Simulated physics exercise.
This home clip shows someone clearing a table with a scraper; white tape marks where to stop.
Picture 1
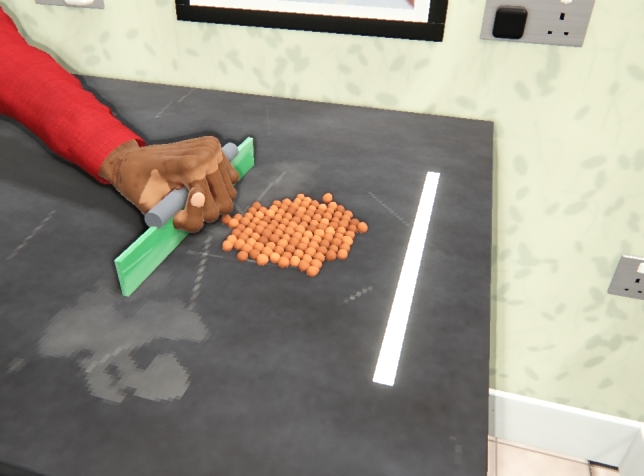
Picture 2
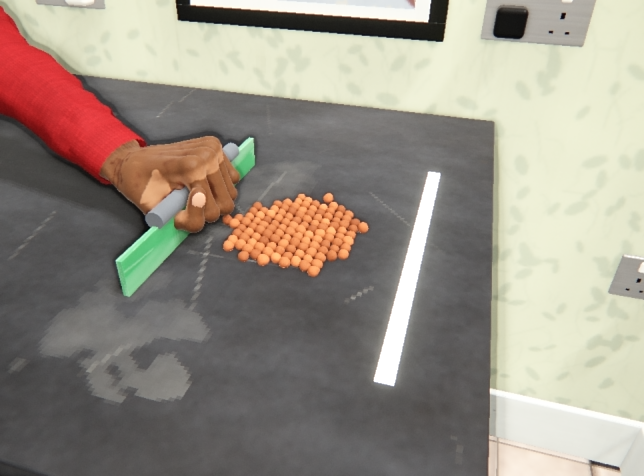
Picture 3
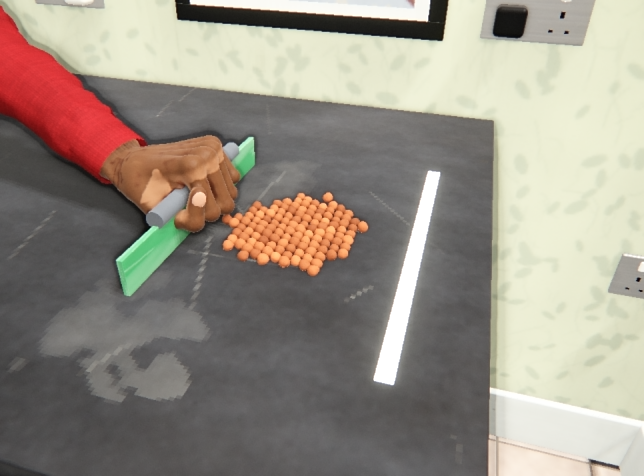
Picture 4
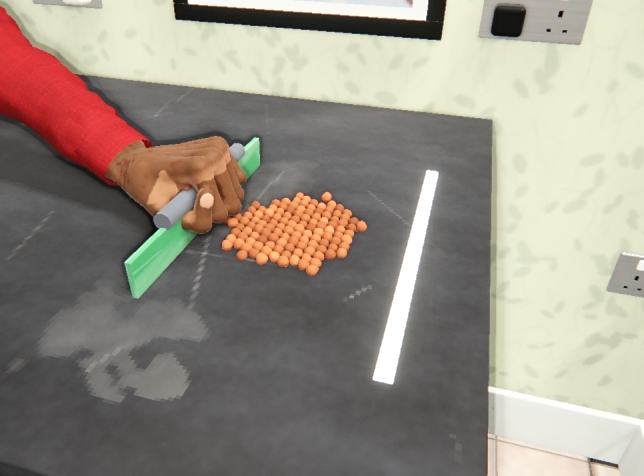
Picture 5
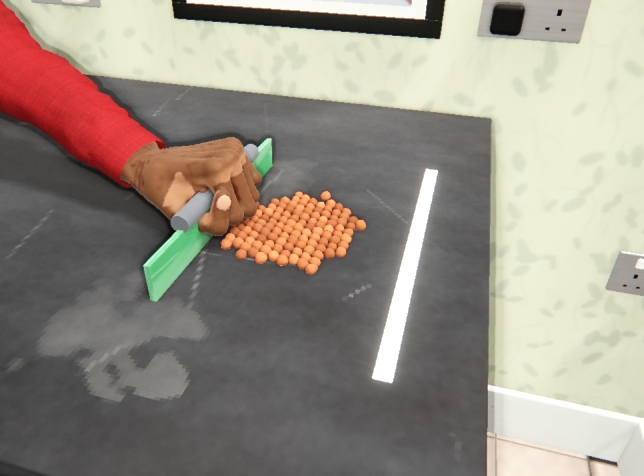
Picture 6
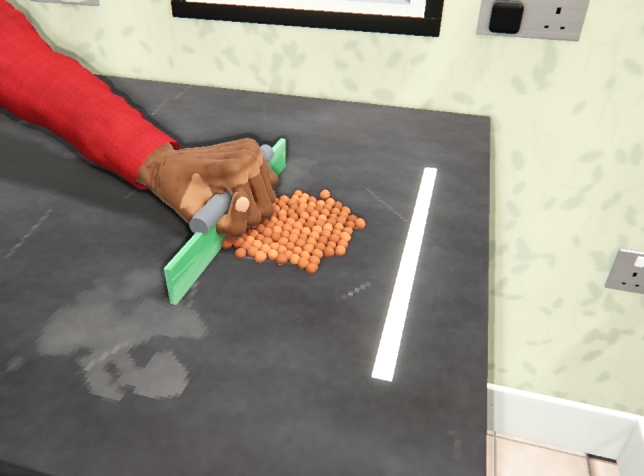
A brown-gloved hand on a red-sleeved arm reaches in from the left over a dark, scuffed table beside a pale green patterned wall, seen from above at an angle. It grips the grey handle of a green scraper, with a heap of small orange pellets to its right and a white tape strip near the table's right edge. The scraper rests at first, then slides slowly rightward to the heap's left side, barely shifting the pellets.
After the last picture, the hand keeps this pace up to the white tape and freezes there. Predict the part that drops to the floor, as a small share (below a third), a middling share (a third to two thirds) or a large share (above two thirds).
A small share.
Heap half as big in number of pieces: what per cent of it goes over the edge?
Result: Near 0 %.
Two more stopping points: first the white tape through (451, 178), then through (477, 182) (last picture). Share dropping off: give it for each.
First try 40 per cent, second try 100 per cent.
Soon, scraper still moving, near (332, 204); heap all on the table, its front near (409, 248).
A while on, scraper stopped at the white tape; heap a small part over the edge.
Finally, scraper stopped at the white tape; heap a small part over the edge.
